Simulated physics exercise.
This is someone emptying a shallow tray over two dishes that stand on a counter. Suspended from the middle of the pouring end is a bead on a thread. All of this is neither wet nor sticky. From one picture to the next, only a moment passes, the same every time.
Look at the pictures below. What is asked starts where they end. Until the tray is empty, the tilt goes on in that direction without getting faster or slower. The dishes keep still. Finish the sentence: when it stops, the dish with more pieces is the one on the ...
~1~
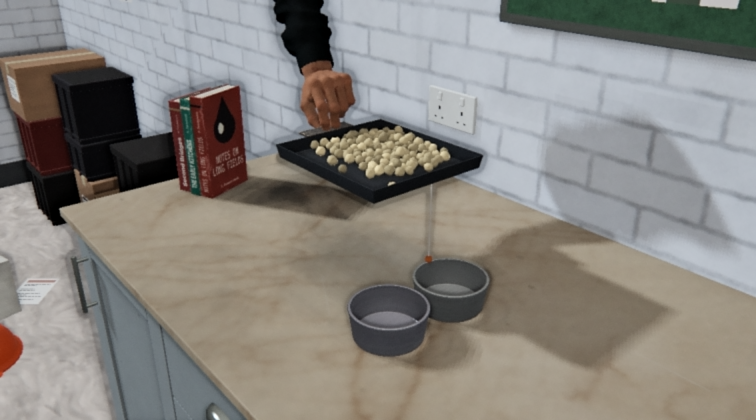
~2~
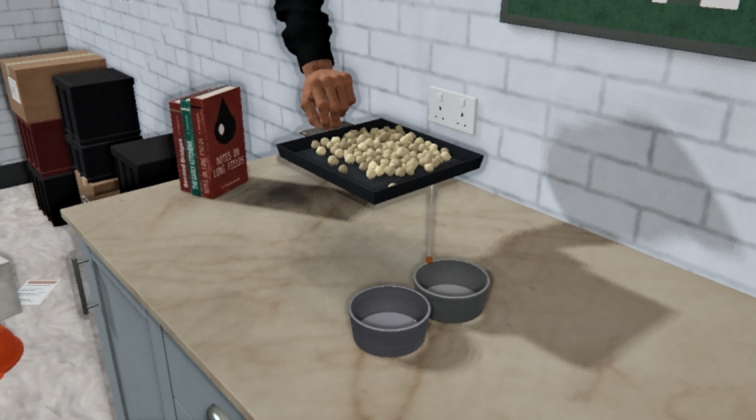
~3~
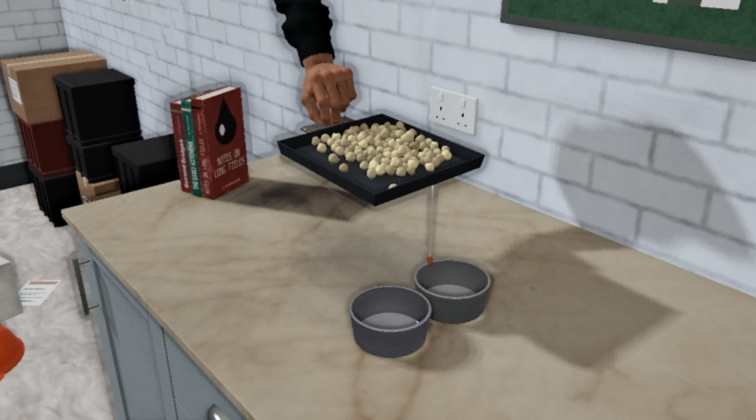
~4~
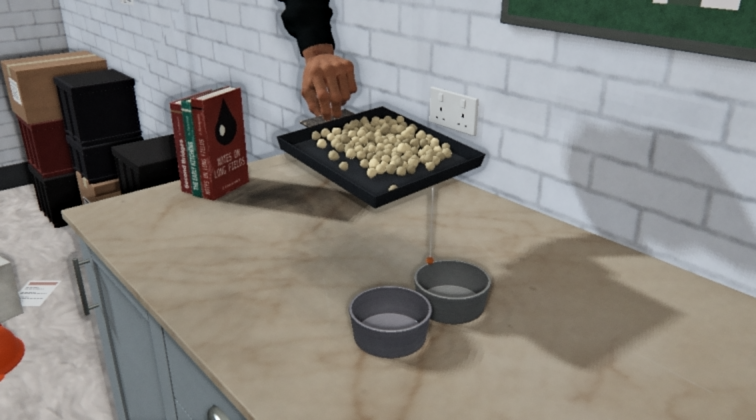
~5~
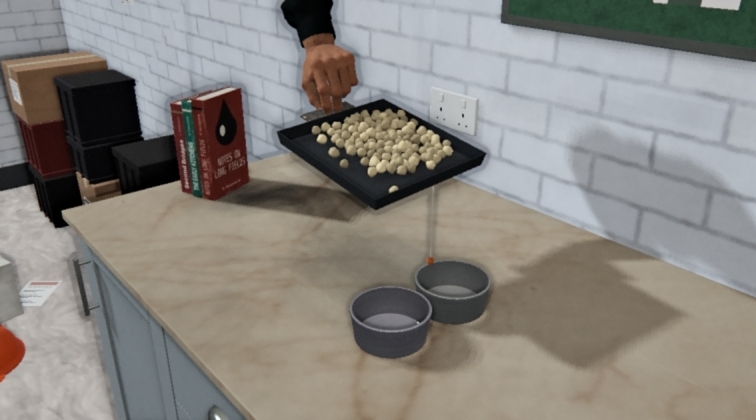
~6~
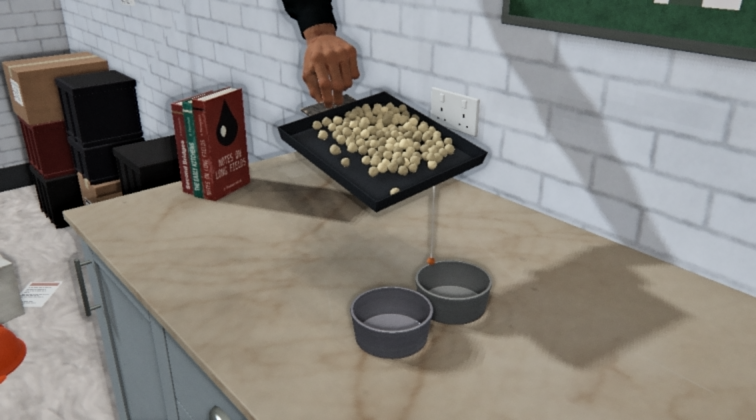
Left.
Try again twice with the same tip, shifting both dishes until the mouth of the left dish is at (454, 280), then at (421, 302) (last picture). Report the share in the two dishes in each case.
First case around 20 %, second case around 60 %.
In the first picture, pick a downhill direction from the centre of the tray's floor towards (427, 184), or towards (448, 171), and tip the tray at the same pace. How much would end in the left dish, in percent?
I'd expect around 20 in a hundred first and around 0 in a hundred second.
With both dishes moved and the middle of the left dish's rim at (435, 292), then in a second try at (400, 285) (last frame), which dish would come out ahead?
The dish to the left, then the dish to the left.
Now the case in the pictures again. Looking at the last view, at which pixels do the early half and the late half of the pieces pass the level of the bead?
Near (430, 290) to start, and near (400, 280) afterwards.
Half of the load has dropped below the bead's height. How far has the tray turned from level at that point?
Close to 110 degrees, I reckon.
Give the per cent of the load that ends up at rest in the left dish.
About 50 %.
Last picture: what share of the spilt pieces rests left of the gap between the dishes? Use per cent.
About 50 percent of the spill.
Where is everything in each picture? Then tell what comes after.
The first picture shows corners of the pouring end at (374, 189) and (480, 155), level; middle of the load at (386, 150), macadamia nuts; left dish at (415, 335); right dish at (477, 303); bead on its thread at (429, 259).
The second picture shows corners of the pouring end at (375, 190) and (480, 155), level; middle of the load at (386, 150).
The third picture shows corners of the pouring end at (375, 192) and (481, 155), tipped barely, lowest at the left corner; middle of the load at (387, 147).
The fourth picture shows corners of the pouring end at (376, 195) and (482, 154), tipped a little, lowest at the left corner; middle of the load at (387, 144).
The fifth picture shows corners of the pouring end at (376, 197) and (483, 153), tipped a little, lowest at the left corner; middle of the load at (388, 140).
The sixth picture shows corners of the pouring end at (377, 200) and (484, 152), tipped a little, lowest at the left corner; middle of the load at (389, 136); left dish at (418, 338); right dish at (480, 305).
Soon after the last picture, tray tipped steeply; nearly all on the tray; a stray few in the left dish; a stray few in the air.
A little later, tray tipped right over; nearly all on the tray; a stray few in the left dish; a stray few outside both; a stray few in the air.
Later still, tray tipped past a quarter turn; about half in the left dish; about a quarter in the right dish; about a third outside both.
At rest, tray tipped past a quarter turn; about half in the left dish; about a quarter in the right dish; about a third outside both.
